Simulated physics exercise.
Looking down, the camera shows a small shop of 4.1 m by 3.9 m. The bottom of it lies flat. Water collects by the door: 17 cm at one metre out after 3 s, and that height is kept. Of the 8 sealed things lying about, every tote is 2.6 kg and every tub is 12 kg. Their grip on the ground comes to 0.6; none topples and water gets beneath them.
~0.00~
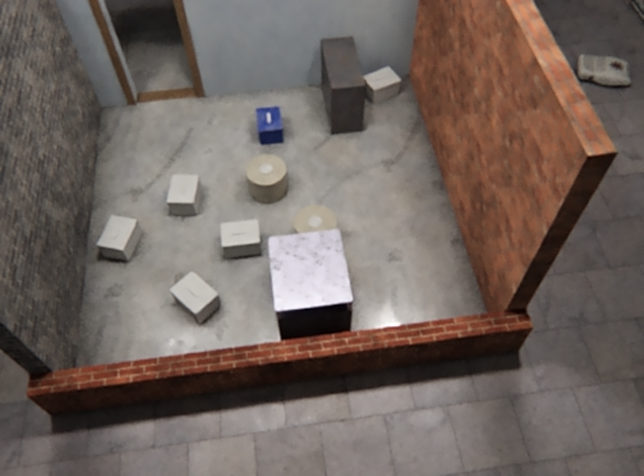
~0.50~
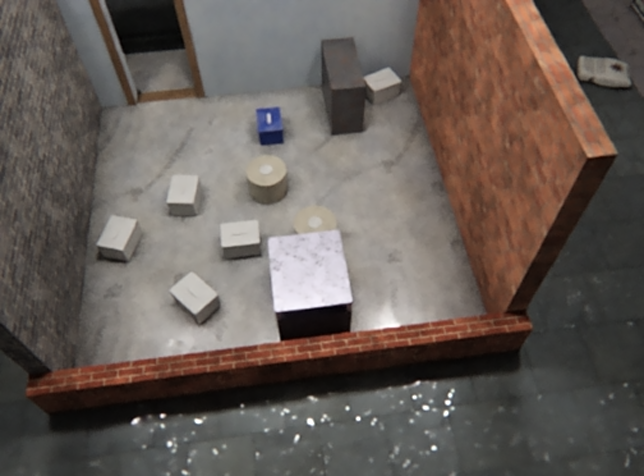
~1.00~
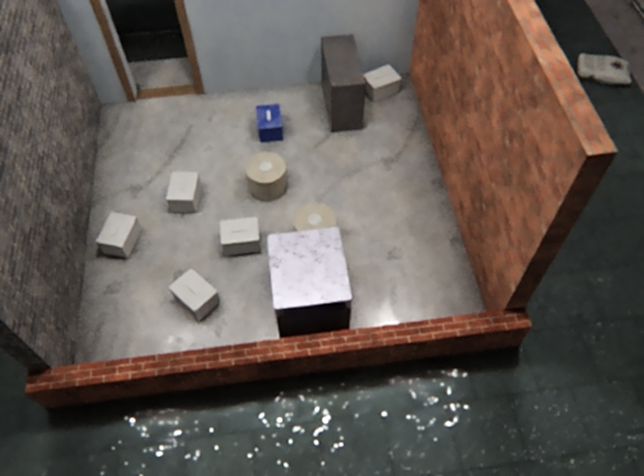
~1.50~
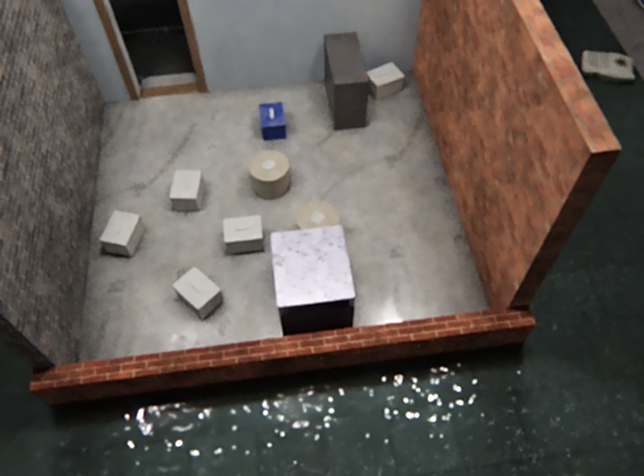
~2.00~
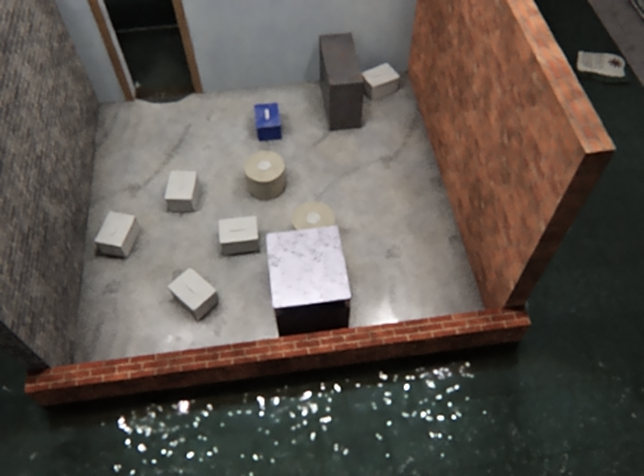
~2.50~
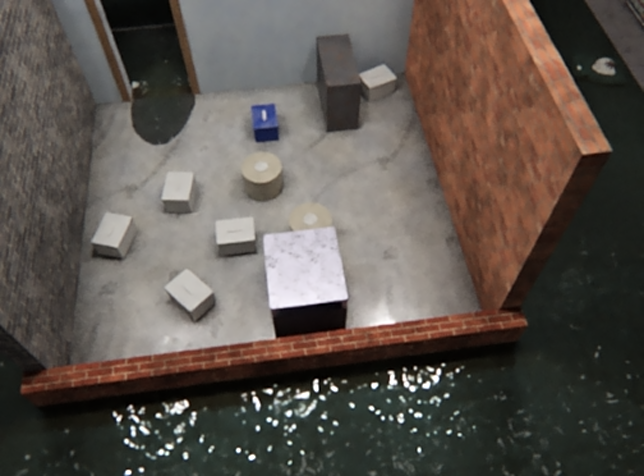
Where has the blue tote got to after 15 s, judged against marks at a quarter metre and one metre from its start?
It gets pushed a bit.
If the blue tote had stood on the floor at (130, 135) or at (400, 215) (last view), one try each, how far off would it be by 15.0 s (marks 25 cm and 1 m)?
The first time it wanders far off, the second time it wanders a bit.
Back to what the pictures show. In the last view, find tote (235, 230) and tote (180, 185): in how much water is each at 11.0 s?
Depth approx. 9 cm / 2 cm.
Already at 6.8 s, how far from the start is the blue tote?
It is about 0 cm out of place by then.
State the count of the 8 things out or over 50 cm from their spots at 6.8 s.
I make it 4.
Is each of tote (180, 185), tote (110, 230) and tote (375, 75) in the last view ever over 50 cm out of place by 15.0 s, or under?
Order as asked: Above, above, within.
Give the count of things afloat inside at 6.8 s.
The number is 4.
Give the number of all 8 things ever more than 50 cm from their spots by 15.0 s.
The number is 4.
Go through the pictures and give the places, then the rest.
The blue tote at (269, 118), on the bottom; 0.0 m2 under water; 0 of 8 have shifted, in the first picture.
The blue tote at (269, 119), on the bottom; 0.0 m2 under water; 0 of 8 have shifted, in the second picture.
The blue tote at (269, 116), on the bottom; 0.0 m2 under water; 0 of 8 have shifted, in the third picture.
The blue tote at (272, 114), on the bottom; 0.0 m2 under water; 0 of 8 have shifted, in the fourth picture.
The blue tote at (267, 115), on the bottom; water covers 0.0 m2; 0 of 8 have shifted, in the fifth picture.
The blue tote at (264, 116) rests on the ground; 0.5 m2 under water; 0 of 8 have shifted, in the sixth picture.
After 3.5 s the blue tote is near (264, 116), 0.0 m from its start, aground; 0 afloat.
After 6.8 s the blue tote is near (266, 116), 0.0 m from its start, aground; 4 afloat.
After 11.0 s the blue tote is near (277, 114), 0.2 m from its start, afloat; 4 afloat.
After 15.0 s the blue tote is near (264, 93), 0.4 m from its start, afloat; 6 afloat.
